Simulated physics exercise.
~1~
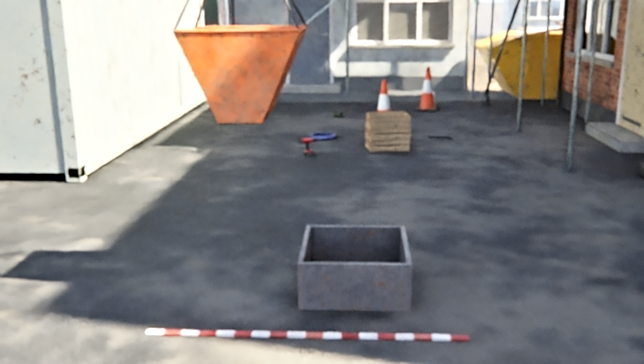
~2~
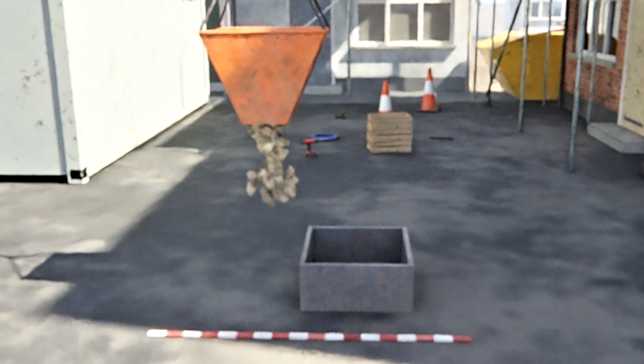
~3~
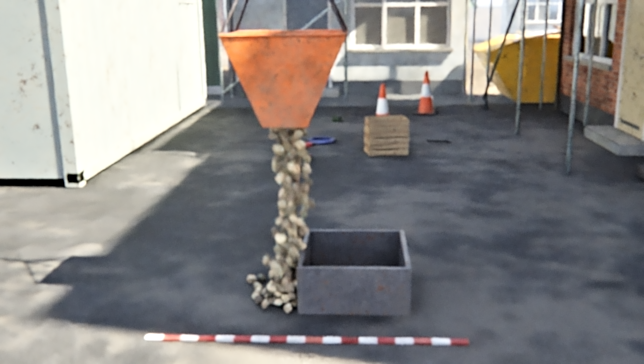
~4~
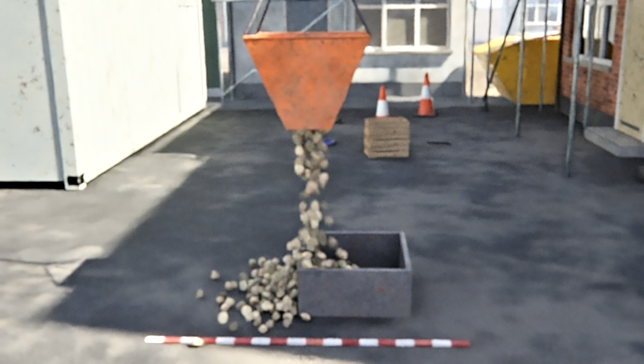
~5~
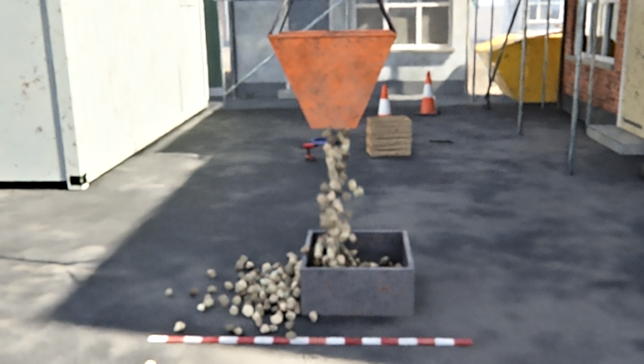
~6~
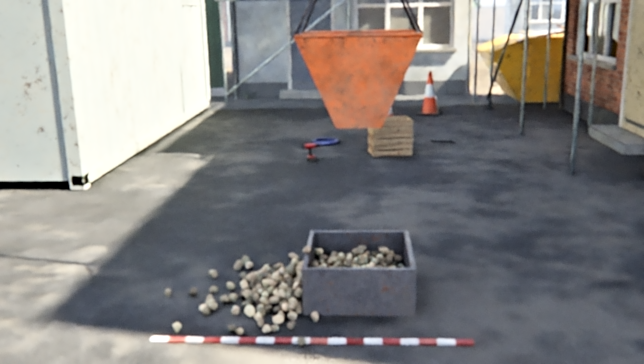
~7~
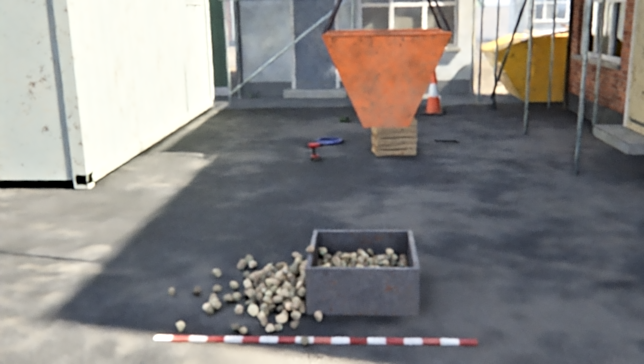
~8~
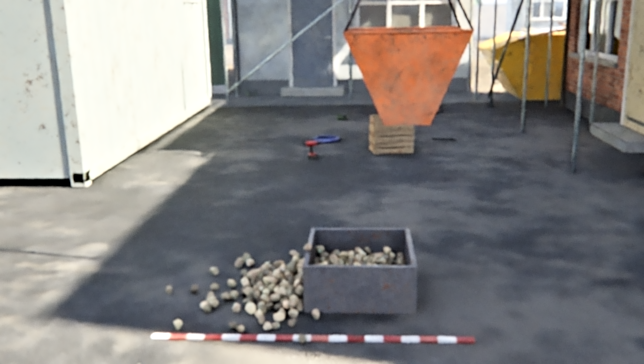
In a paved yard, an orange skip hanging from above moved steadily right, pouring stones from its bottom onto the ground and then into a grey bin, until it emptied and carried on, leaving a scattered heap left of the bin and more stones inside.
